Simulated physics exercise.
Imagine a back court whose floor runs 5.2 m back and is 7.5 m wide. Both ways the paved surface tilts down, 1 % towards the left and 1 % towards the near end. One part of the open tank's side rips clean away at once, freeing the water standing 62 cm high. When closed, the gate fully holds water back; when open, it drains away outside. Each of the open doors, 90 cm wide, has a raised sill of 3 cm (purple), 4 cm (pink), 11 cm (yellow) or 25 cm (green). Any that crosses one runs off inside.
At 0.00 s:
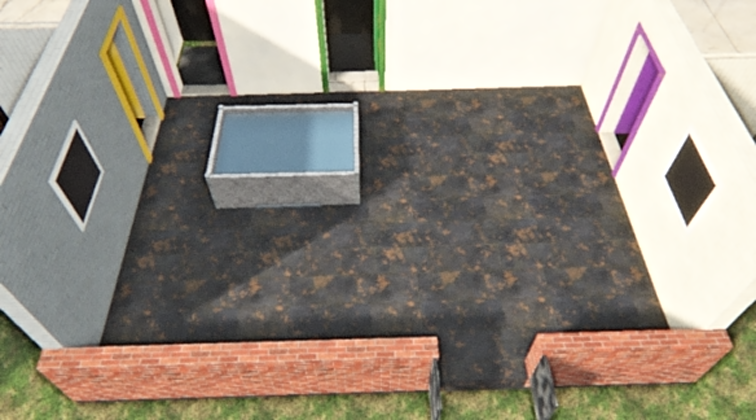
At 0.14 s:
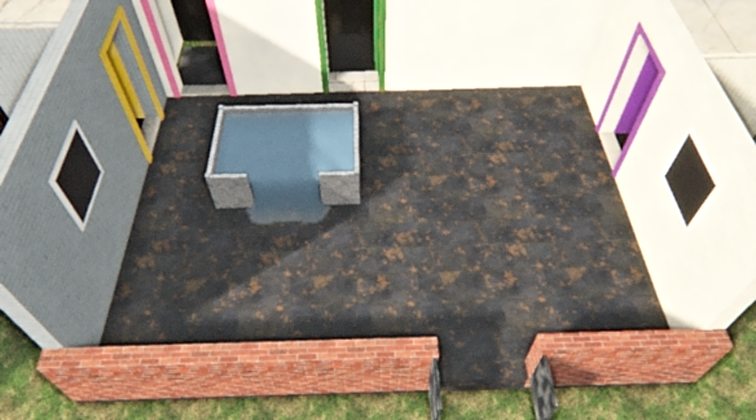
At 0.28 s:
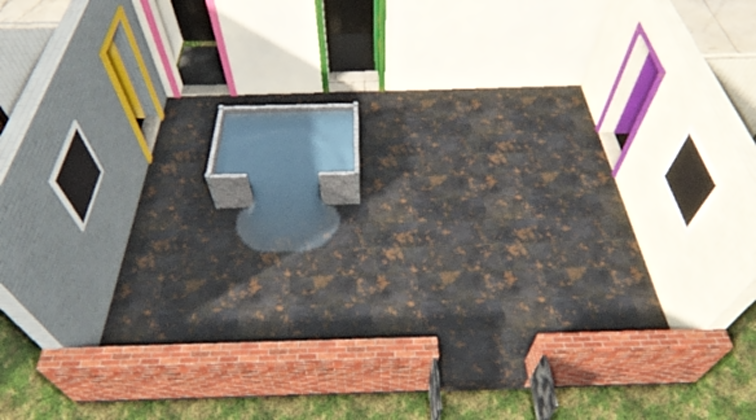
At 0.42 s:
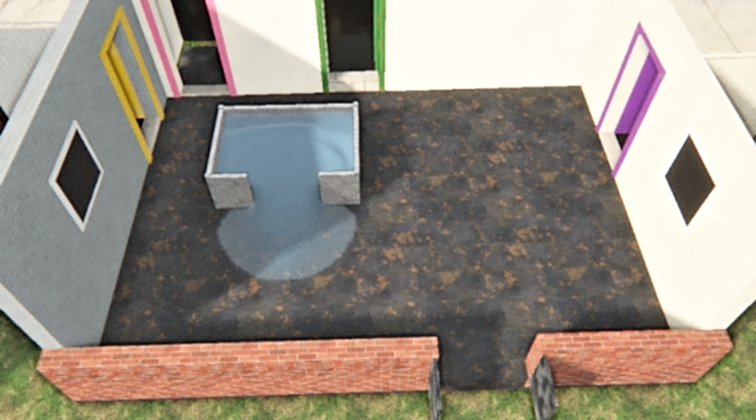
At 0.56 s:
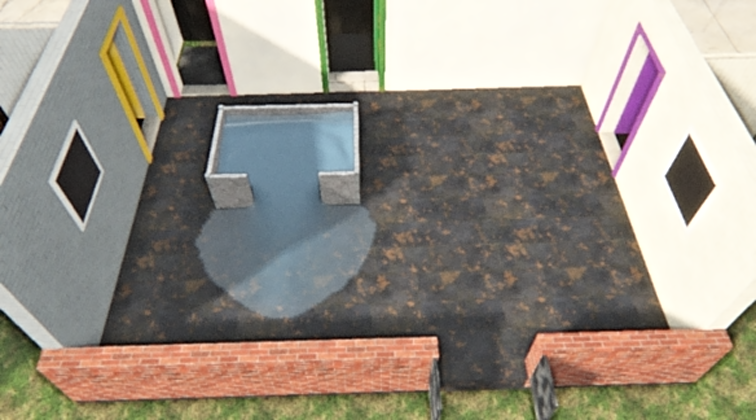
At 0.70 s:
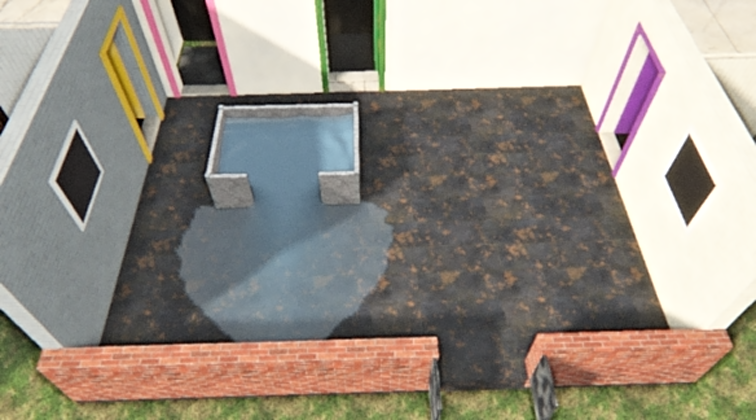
At the start, a stone-walled tank full of water sits still on a dark, dry courtyard floor. Part of its front wall disappears and water pours through the gap, spreading toward the low brick wall in a widening, rounded pool while the level inside the tank drops slightly.
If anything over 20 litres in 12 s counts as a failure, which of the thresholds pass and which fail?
The purple door passes. The pink door fails. The yellow door passes. The green door passes.
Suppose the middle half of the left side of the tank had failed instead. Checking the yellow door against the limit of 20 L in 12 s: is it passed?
Compared with the limit, yellow is more.
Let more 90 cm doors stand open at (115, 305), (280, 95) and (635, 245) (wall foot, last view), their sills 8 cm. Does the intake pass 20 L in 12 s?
Note, doorways in listed order: Goes beyond, stays short, stays short.
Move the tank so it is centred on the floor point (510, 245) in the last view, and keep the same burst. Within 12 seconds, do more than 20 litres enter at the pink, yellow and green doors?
At the pink door the limit is not exceeded, at the yellow door not exceeded, at the green door not exceeded.
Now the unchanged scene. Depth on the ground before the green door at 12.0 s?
Roughly 3.5 centimetres.
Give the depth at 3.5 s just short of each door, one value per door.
You'd get purple at 0 cm, pink at 0 cm, yellow at 0 cm, and green at 0 cm.
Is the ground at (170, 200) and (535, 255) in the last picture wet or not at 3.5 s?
I'd say drenched, then drenched.
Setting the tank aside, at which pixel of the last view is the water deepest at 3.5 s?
Around (92, 374).
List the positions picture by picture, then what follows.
In the first frame, the open tank at (286, 142) is whole and still, 62 cm deep.
In the second frame, the front is at (253, 216), 0.6 m from the gap at (287, 193); 0.3 m2 of floor is under water; 62 cm left at the back of the open tank.
In the third frame, the front is at (322, 239), 0.9 m from the gap at (287, 195); 0.9 m2 of floor is under water; 61 cm left at the back of the open tank.
In the fourth frame, the front is at (300, 275), 1.3 m from the gap at (287, 195); 1.9 m2 of floor is under water; 55 cm left at the back of the open tank.
In the fifth frame, water pours out at (287, 195) and has run 1.9 m, to (289, 313); typically 6 cm deep outside, 52 cm at the open tank's back.
In the sixth frame, the front is at a hidden place, 2.6 m from the gap at (287, 194); 4.7 m2 of floor is under water; 52 cm left at the back of the open tank.
After 1.4 s water covers 25 % of the floor and is deepest (32 cm) near (288, 211); purple door not reached, pink door not reached, yellow door not reached, green door not reached.
After 2.2 s water covers 30 % of the floor and is deepest (38 cm) near (107, 374); purple door not reached, pink door not reached, yellow door not reached, green door not reached.
After 3.5 s water covers 45 % of the floor and is deepest (22 cm) near (92, 374); purple door not reached, pink door not reached, yellow door not reached, green door not reached.
After 7.0 s water covers 70 % of the floor and is deepest (14 cm) near (92, 374); purple door 2 cm at the sill, 0 L in, pink door 11 cm at the sill, 74 L in, yellow door 6 cm at the sill, 0 L in, green door not reached.
After 12.0 s water covers 95 % of the floor and is deepest (9 cm) near (92, 374); purple door 1 cm at the sill, 0 L in, pink door 6 cm at the sill, 134 L in, yellow door 7 cm at the sill, 0 L in, green door 4 cm at the sill, 0 L in.
